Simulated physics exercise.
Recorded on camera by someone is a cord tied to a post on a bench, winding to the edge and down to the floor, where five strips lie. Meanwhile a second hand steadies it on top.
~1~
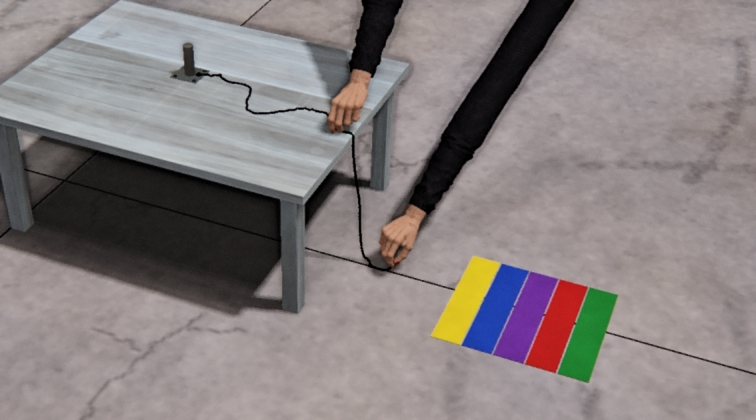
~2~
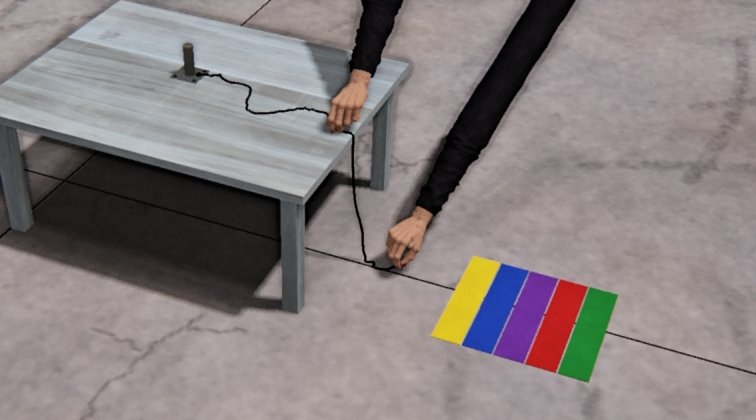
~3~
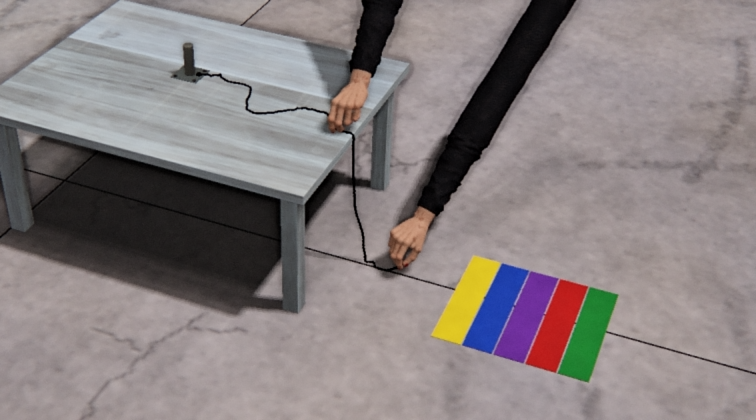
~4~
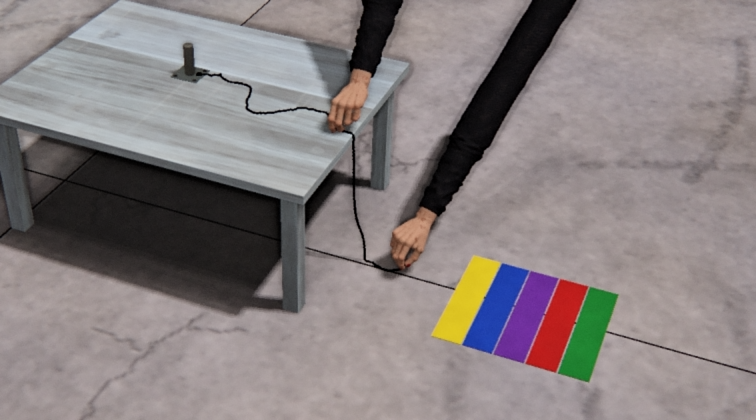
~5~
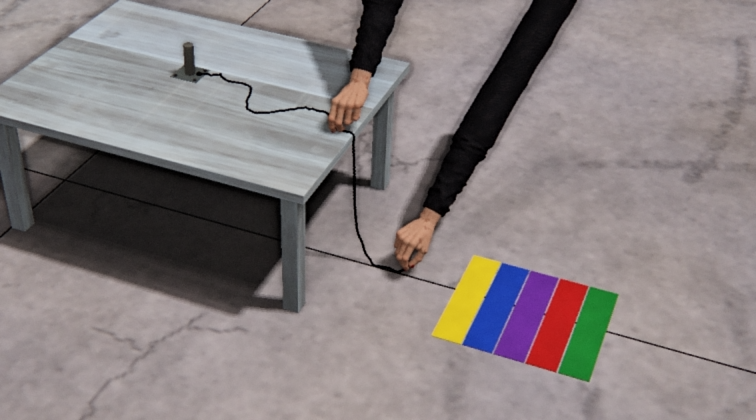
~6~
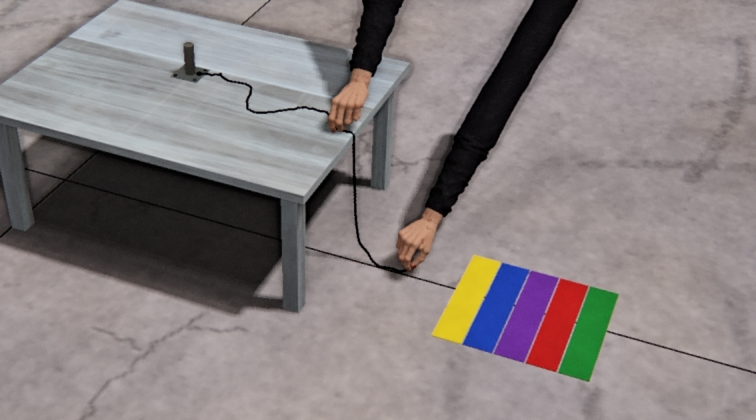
We see a black cord running from a post across a low table and over its edge to the floor, one hand resting at the edge while another slides the cord's end slightly right, near five coloured strips.
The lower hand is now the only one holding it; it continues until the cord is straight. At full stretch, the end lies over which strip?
Over the red strip.
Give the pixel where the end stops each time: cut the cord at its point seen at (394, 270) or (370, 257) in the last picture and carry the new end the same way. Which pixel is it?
Near (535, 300) and (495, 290).
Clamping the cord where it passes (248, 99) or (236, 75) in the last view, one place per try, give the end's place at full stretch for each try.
(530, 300), (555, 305).
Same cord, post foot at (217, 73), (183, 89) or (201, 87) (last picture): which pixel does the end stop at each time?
Near (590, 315); near (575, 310); near (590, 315).
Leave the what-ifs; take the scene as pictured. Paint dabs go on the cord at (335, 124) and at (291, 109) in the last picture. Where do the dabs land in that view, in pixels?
First: (385, 155). Second: (332, 121).
A little later, end near (504, 293); over blue.
Next, end near (541, 303); over purple.
When it is tight, end near (563, 309); over red. It gets as far as the red strip.
